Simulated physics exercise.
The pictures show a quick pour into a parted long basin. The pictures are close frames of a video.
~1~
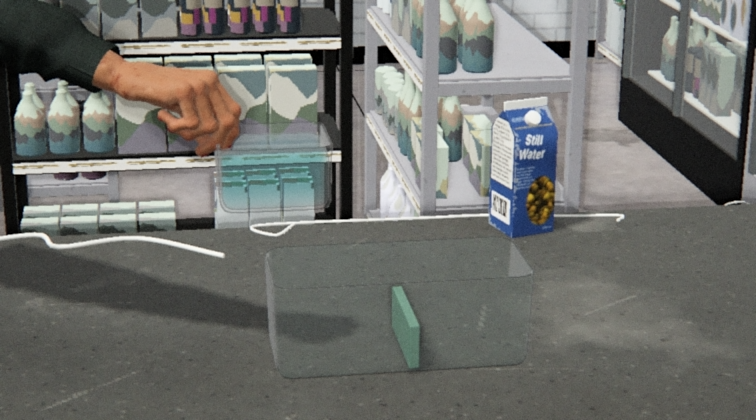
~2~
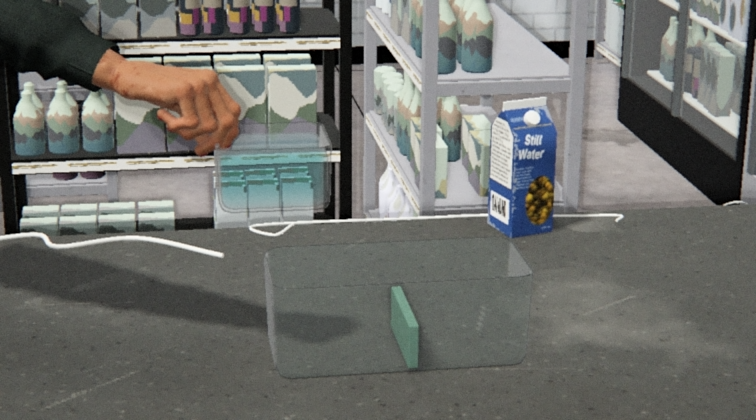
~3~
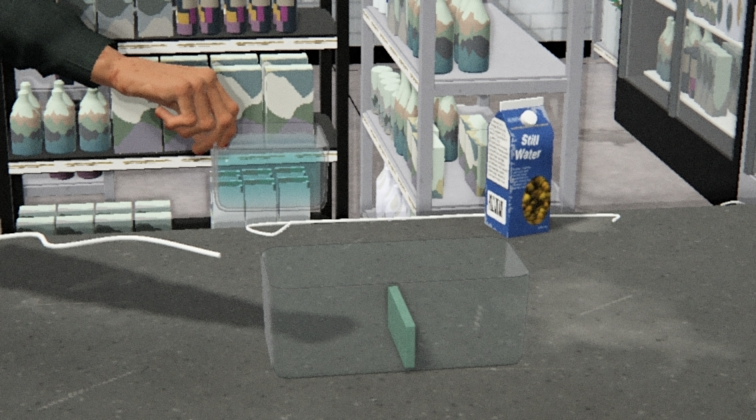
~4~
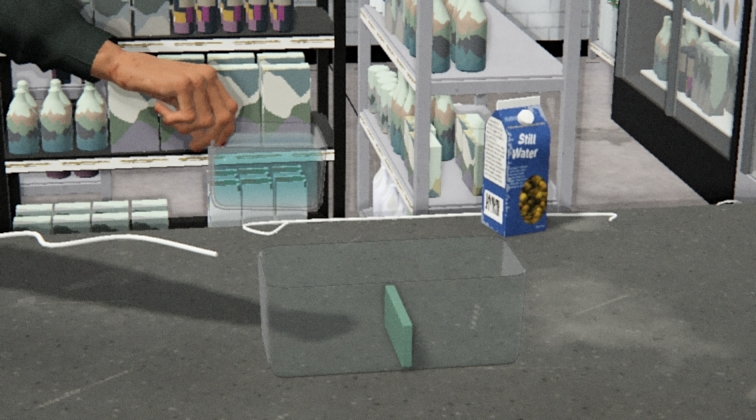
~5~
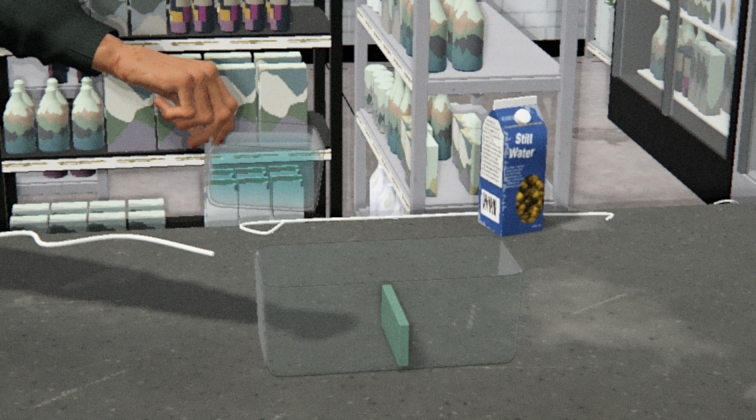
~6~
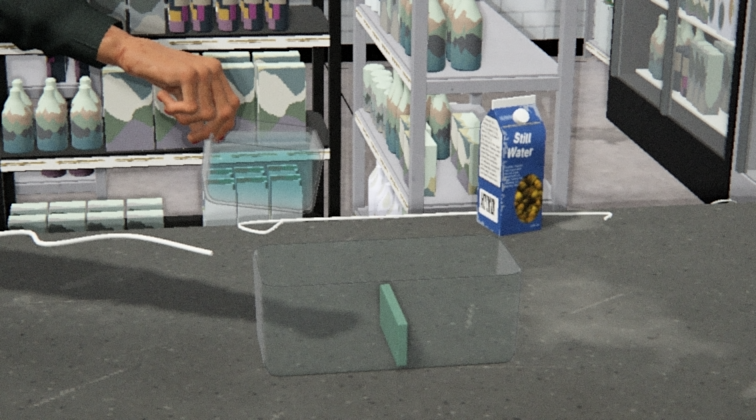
The video shows a hand holding a small clear container above a transparent basin with a green divider, beside a blue carton on a grey counter; the container tilts very slightly while the view shifts a little.
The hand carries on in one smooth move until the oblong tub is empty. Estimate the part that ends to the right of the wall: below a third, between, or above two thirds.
It comes to under a third.
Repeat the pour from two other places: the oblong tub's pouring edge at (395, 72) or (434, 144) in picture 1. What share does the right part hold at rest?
Roughly 90 per cent, and 90 per cent.
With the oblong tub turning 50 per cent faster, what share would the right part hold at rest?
Roughly 15 in a hundred.
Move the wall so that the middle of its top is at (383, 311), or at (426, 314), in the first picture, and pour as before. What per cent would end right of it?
About 60 and 5 per cent.
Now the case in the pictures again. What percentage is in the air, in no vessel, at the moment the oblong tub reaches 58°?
Roughly 25 in a hundred.
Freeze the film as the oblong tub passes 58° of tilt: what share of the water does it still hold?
Roughly 55 in a hundred.
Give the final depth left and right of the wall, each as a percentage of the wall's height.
Left about 60, right about 10.
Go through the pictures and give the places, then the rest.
Tilt 0°; pouring edge (327, 136); surface from (218, 147) to (325, 142); the long basin's rim runs from (270, 270) to (523, 257); the wall's top is at (406, 307), in the first frame.
Tilt 0°; pouring edge (326, 136); surface from (218, 146) to (323, 142), in the second frame.
Tilt 2°; pouring edge (323, 137); surface from (215, 146) to (321, 143), in the third frame.
Tilt 3°; pouring edge (321, 138); surface from (213, 145) to (318, 143), in the fourth frame.
Tilt 6°; pouring edge (319, 140); surface from (210, 145) to (316, 142), in the fifth frame.
Tilt 9°; pouring edge (319, 142); surface from (209, 145) to (316, 142), in the sixth frame.
A moment on, the oblong tub is tipped part way and 57 per cent is still to pour, 16 is left of the wall and 1 right of it.
Next, the oblong tub is tipped on its side and 12 per cent is still to pour, 64 is left of the wall and 16 right of it.
Then the oblong tub is tipped right over and 0 per cent is still to pour, 80 is left of the wall and 17 right of it.
Later the oblong tub is tipped right over and 0 per cent is still to pour, 82 is left of the wall and 17 right of it.
In the end 82 per cent lies left of the wall, 17 right of it and 1 outside.
